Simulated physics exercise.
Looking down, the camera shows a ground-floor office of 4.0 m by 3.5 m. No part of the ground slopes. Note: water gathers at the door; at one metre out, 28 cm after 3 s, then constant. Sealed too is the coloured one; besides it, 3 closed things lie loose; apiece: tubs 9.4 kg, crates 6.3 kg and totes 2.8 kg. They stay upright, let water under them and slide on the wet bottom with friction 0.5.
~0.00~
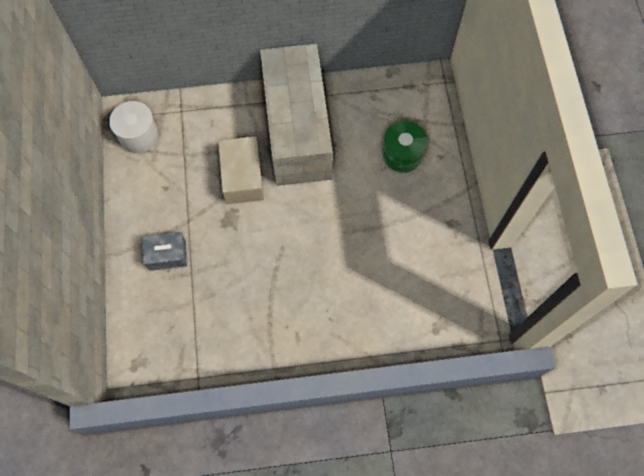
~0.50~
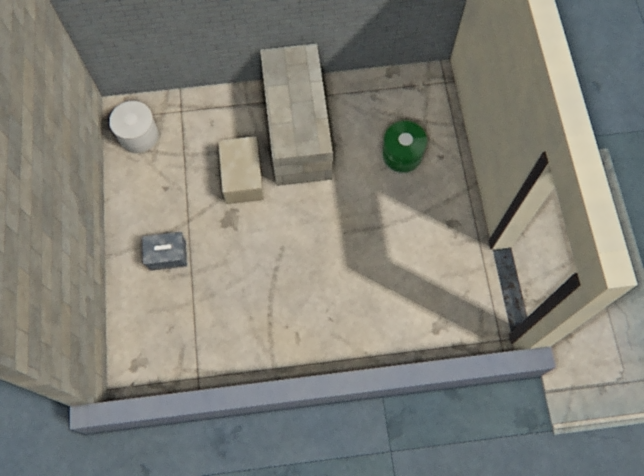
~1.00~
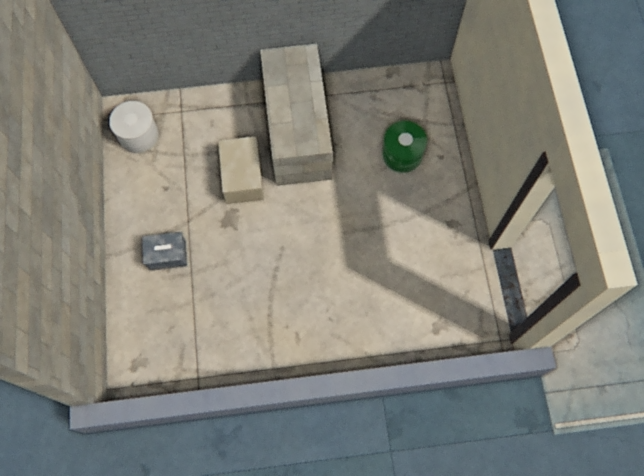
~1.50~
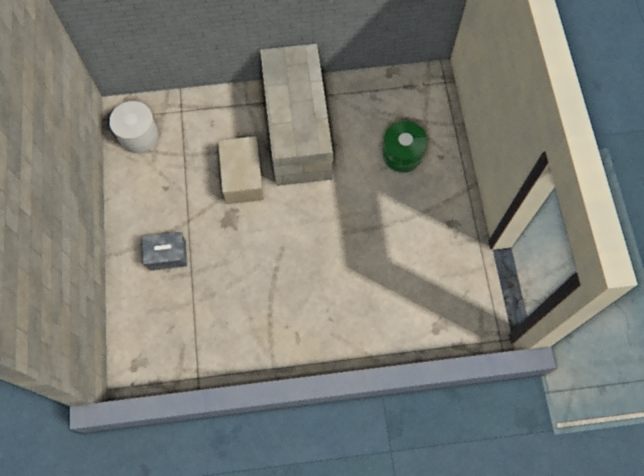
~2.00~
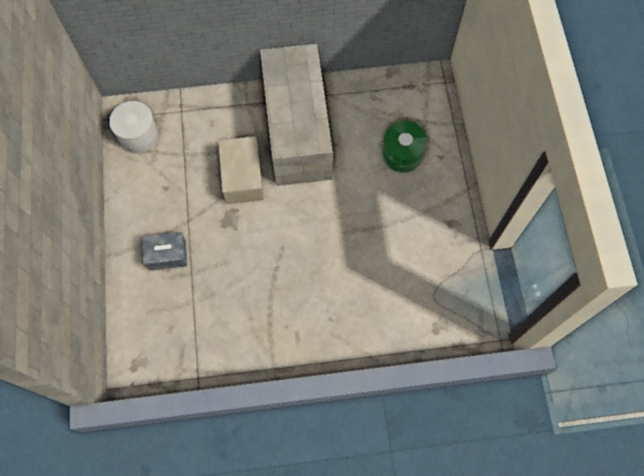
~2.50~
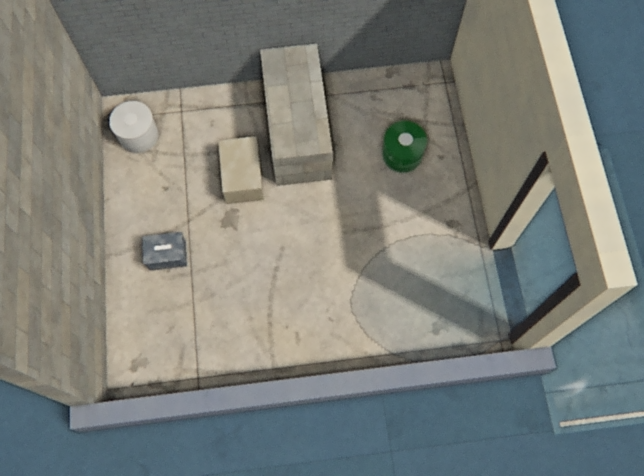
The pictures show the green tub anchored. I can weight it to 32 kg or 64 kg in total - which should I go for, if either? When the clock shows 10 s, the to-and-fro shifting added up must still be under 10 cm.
32 kg will do.
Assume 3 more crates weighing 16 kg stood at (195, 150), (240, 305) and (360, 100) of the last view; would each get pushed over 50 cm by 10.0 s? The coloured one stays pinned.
Result, in turn - exceeds it; exceeds it; falls shy.
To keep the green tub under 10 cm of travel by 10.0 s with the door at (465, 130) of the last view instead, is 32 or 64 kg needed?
With that change, the big one is needed.
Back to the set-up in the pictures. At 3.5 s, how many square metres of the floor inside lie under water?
About 5.5 m2 is covered.
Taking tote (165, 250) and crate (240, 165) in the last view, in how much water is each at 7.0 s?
Some 12 cm at the first, some 5 cm at the second.
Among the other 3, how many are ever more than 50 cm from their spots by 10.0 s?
That comes to 3.
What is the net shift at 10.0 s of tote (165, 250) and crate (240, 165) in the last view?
In turn: 60 cm, 80 cm.
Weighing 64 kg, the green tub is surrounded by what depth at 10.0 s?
Around 2 cm.
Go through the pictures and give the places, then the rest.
The green tub at (406, 140), on the bottom; 0.0 m2 under water; 0 of 4 have shifted, in the first picture.
The green tub at (406, 140), on the bottom; 0.0 m2 under water; 0 of 4 have shifted, in the second picture.
The green tub at (406, 140) rests on the ground; water covers 0.0 m2; 0 of 4 have shifted, in the third picture.
The green tub at (406, 140) rests on the ground; water covers 0.0 m2; 0 of 4 have shifted, in the fourth picture.
The green tub at (406, 140), on the bottom; water covers 0.4 m2; 0 of 4 have shifted, in the fifth picture.
The green tub at (406, 140) rests on the ground; water covers 1.6 m2; 0 of 4 have shifted, in the sixth picture.
After 3.5 s the green tub would be 0 cm from its start with 32 kg and 0 cm from its start with 64 kg; 0 cm of water round it then.
After 4.5 s the green tub would be 0 cm from its start with 32 kg and 0 cm from its start with 64 kg; 1 cm of water round it then.
After 7.0 s the green tub would be 0 cm from its start with 32 kg and 0 cm from its start with 64 kg; 1 cm of water round it then.
After 10.0 s the green tub would be 0 cm from its start with 32 kg and 0 cm from its start with 64 kg; 2 cm of water round it then.
